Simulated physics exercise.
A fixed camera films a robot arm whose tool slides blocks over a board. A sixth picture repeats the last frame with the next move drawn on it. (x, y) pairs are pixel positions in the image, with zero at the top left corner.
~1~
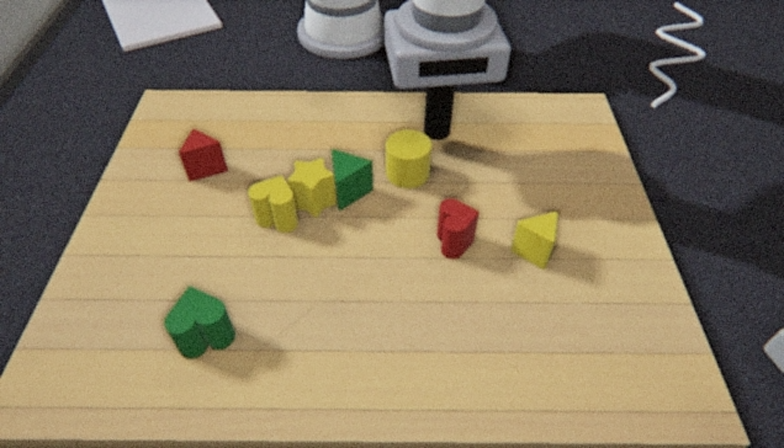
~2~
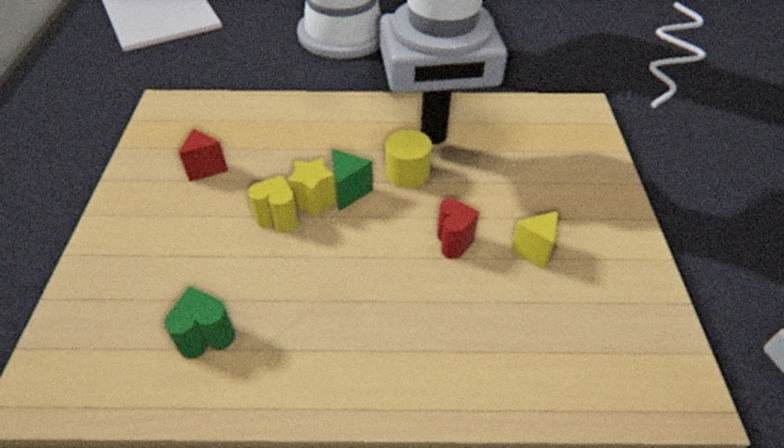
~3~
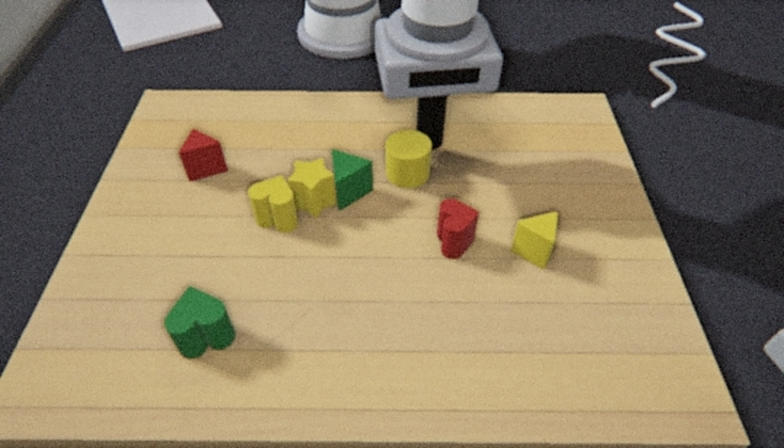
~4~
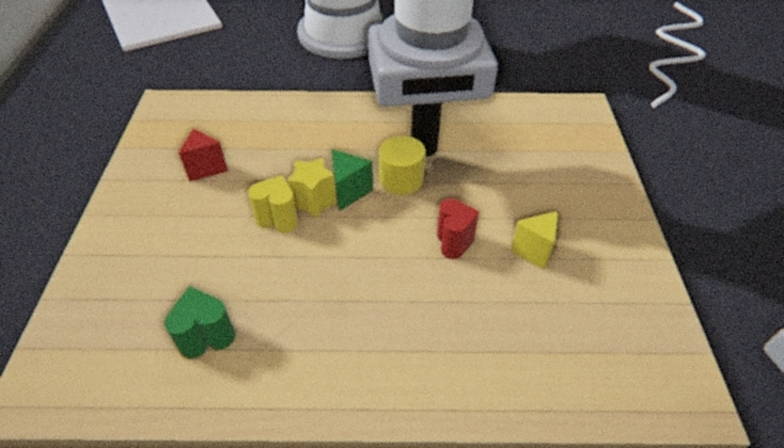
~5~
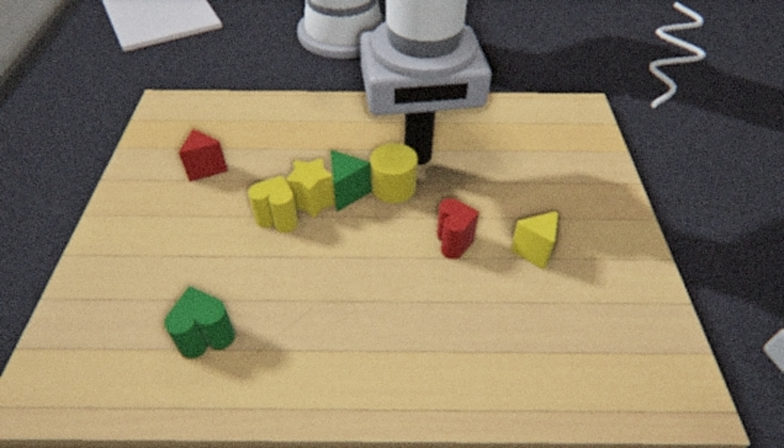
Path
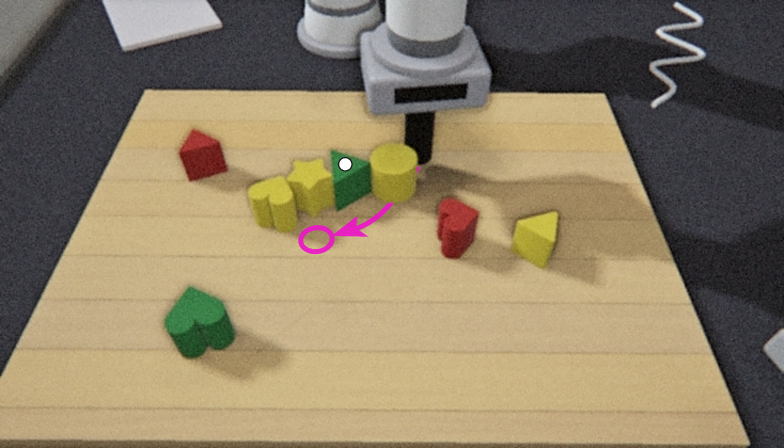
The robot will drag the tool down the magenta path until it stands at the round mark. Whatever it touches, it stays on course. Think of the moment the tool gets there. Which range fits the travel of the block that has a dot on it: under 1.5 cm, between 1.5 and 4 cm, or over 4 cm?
Shift of over 4 cm.
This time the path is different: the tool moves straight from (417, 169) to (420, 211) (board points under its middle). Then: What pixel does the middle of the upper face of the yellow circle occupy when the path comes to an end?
So, by the moment the path ends, you'll find the top centre of the yellow circle at (382, 175).
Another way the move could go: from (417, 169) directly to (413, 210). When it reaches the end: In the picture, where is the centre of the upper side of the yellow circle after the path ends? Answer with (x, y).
That would be at about pixel (374, 183).
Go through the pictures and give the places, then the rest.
In the first frame, tip of the tool (437, 132), middles of tops, yellow heart-shaped block (272, 190), yellow star-shaped block (310, 172), green three-sided block (347, 163), yellow circle (409, 144).
In the second frame, tool (434, 136), nothing pushed.
In the third frame, tool (429, 142), nothing pushed.
In the fourth frame, tool (424, 149), yellow circle (402, 150).
In the fifth frame, tool (418, 157), yellow heart-shaped block (272, 190), yellow star-shaped block (309, 172), green three-sided block (345, 164), yellow circle (394, 158).
The line goes from (417, 169) by way of (395, 197) and (364, 225) to (317, 239); the dot is on the green three-sided block.
What follows on the original path. One third of the way, tool (395, 186); yellow heart-shaped block (260, 190), turned 10° anticlockwise; yellow star-shaped block (296, 174), turned 35° clockwise; green three-sided block (332, 187), turned 55° clockwise; yellow circle (374, 192).
Two thirds of the way, tool (363, 214); yellow heart-shaped block (260, 190), turned 10° anticlockwise; yellow star-shaped block (296, 174), turned 35° clockwise; green three-sided block (325, 197), turned 95° clockwise; yellow circle (348, 226).
At the end, tool (315, 228); yellow heart-shaped block (244, 187), turned 30° anticlockwise; yellow star-shaped block (293, 172), turned 55° clockwise; green three-sided block (285, 197), turned 115° clockwise; yellow circle (334, 239).
